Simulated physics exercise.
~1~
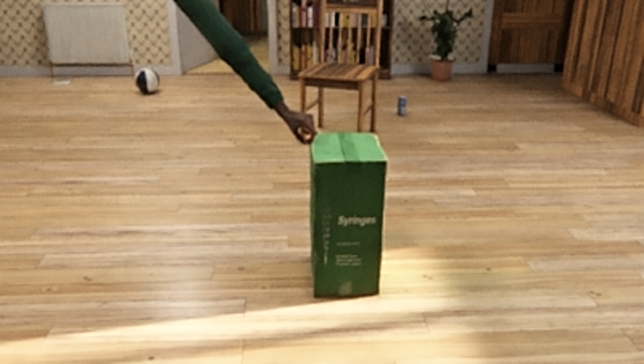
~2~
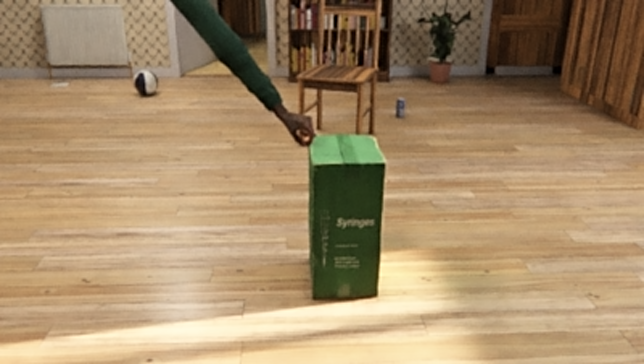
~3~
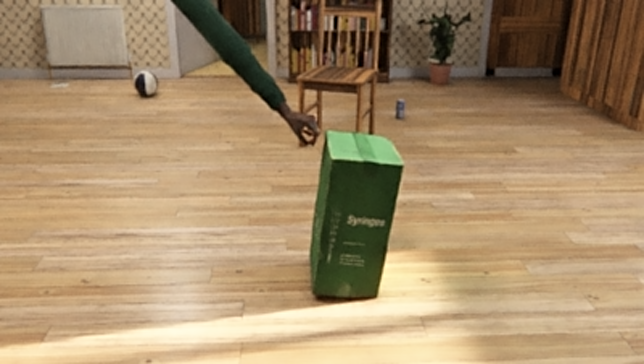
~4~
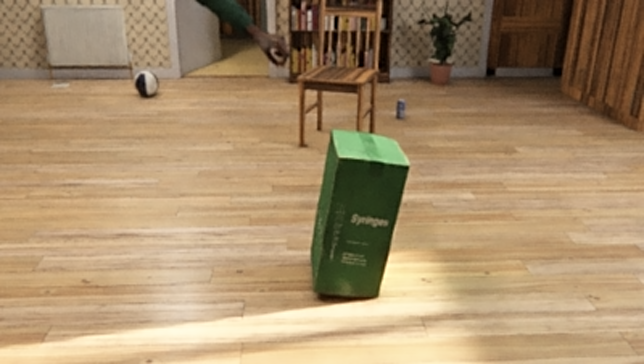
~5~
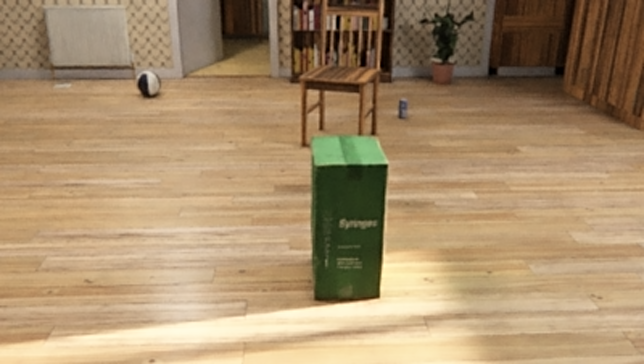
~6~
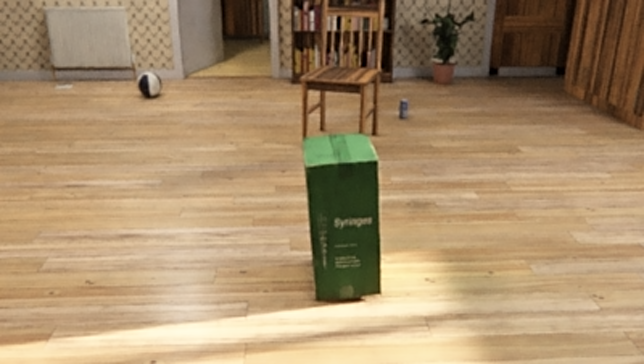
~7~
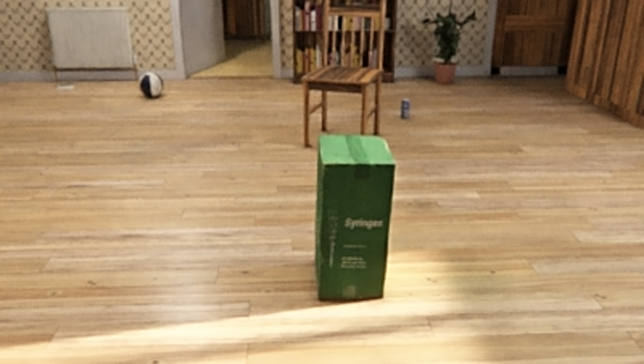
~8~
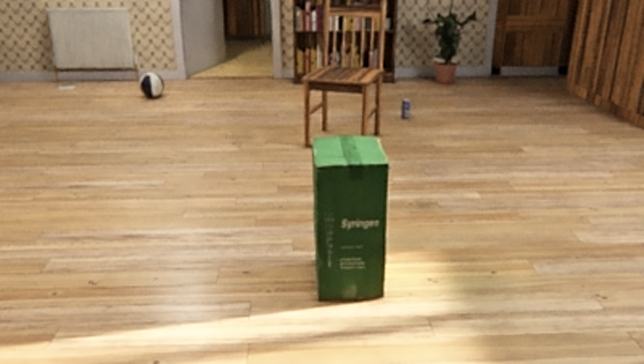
A tall green box standing on a wooden floor is pushed at its top by a hand and tips to the right as the arm withdraws to the left. The box rocks back left, wobbles briefly from side to side, and settles upright on its base.
